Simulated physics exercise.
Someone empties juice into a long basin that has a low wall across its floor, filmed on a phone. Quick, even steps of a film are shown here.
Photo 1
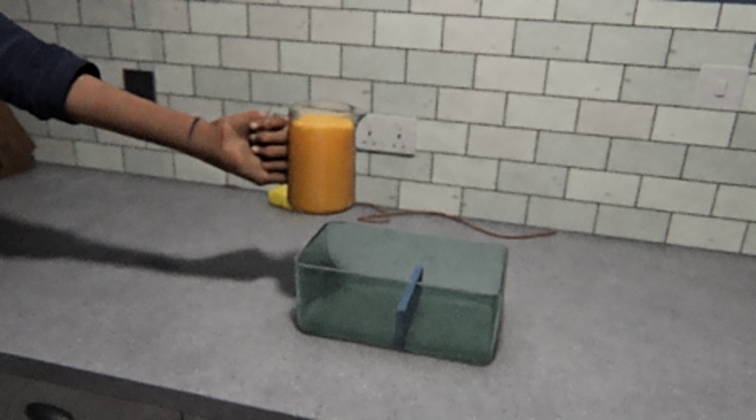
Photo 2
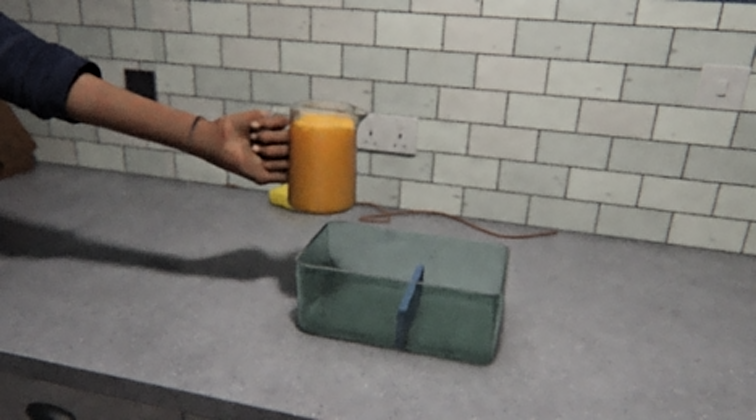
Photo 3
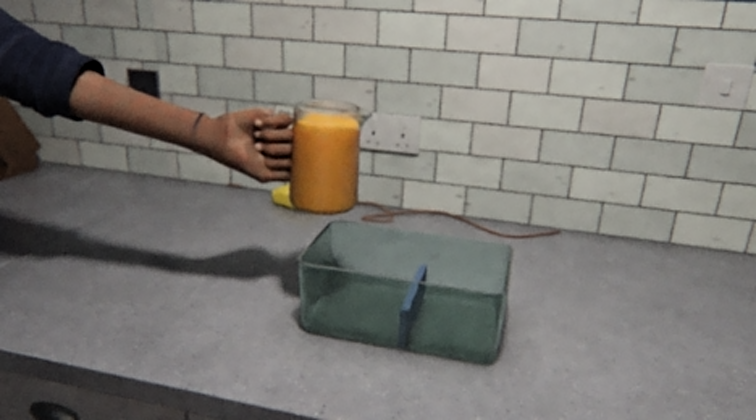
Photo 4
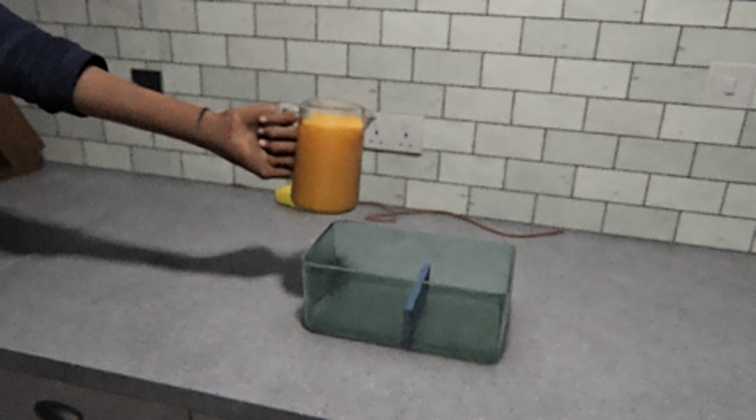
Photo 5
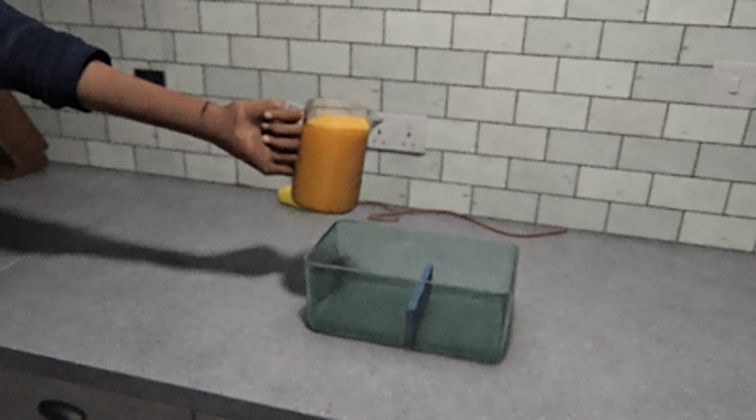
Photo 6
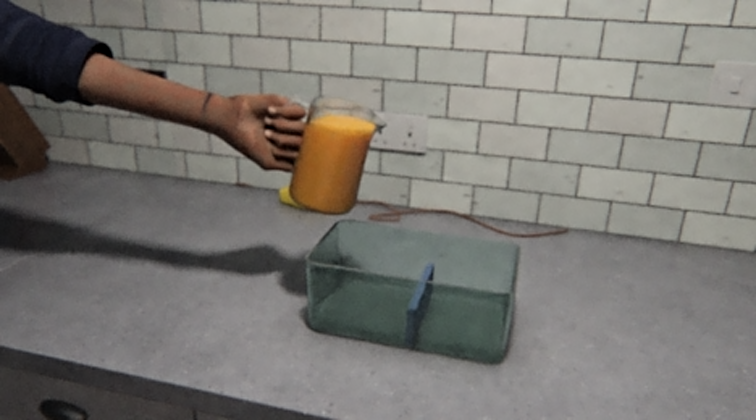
An arm in a dark sleeve reaches in from the left above a grey kitchen counter backed by pale brick-shaped tiles, seen from the front and slightly above. The hand holds a clear jug of orange juice over a greenish see-through basin with a low blue wall across it, a red cord lying behind. The jug slowly leans to the right while the view drifts very slightly.
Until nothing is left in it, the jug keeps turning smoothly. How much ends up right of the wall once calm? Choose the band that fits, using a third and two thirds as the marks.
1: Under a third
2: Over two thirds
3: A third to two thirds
The answer is 3.
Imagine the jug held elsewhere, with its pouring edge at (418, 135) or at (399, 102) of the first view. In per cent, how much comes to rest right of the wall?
About 95 % the first time, about 95 % the second.
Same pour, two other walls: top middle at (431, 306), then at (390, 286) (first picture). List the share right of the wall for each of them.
Try 1: Some 15 %; try 2: 85 %.
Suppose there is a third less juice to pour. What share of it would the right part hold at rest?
Roughly 25 in a hundred.
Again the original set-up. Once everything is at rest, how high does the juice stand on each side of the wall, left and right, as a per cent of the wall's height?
I'd put the left at about 30 and the right at about 40.
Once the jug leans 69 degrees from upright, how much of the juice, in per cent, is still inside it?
Around 85 in a hundred.
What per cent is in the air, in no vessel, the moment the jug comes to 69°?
Share: Approx. 10 %.
A moment on, the jug is tipped part way and 86 per cent is still to pour, 0 is left of the wall and 3 right of it.
Next, the jug is tipped right over and 34 per cent is still to pour, 10 is left of the wall and 38 right of it.
Then the jug is tipped right over and 2 per cent is still to pour, 45 is left of the wall and 51 right of it.
Later the jug is tipped right over and 0 per cent is still to pour, 48 is left of the wall and 51 right of it.
In the end 48 per cent lies left of the wall, 51 right of it and 1 outside.
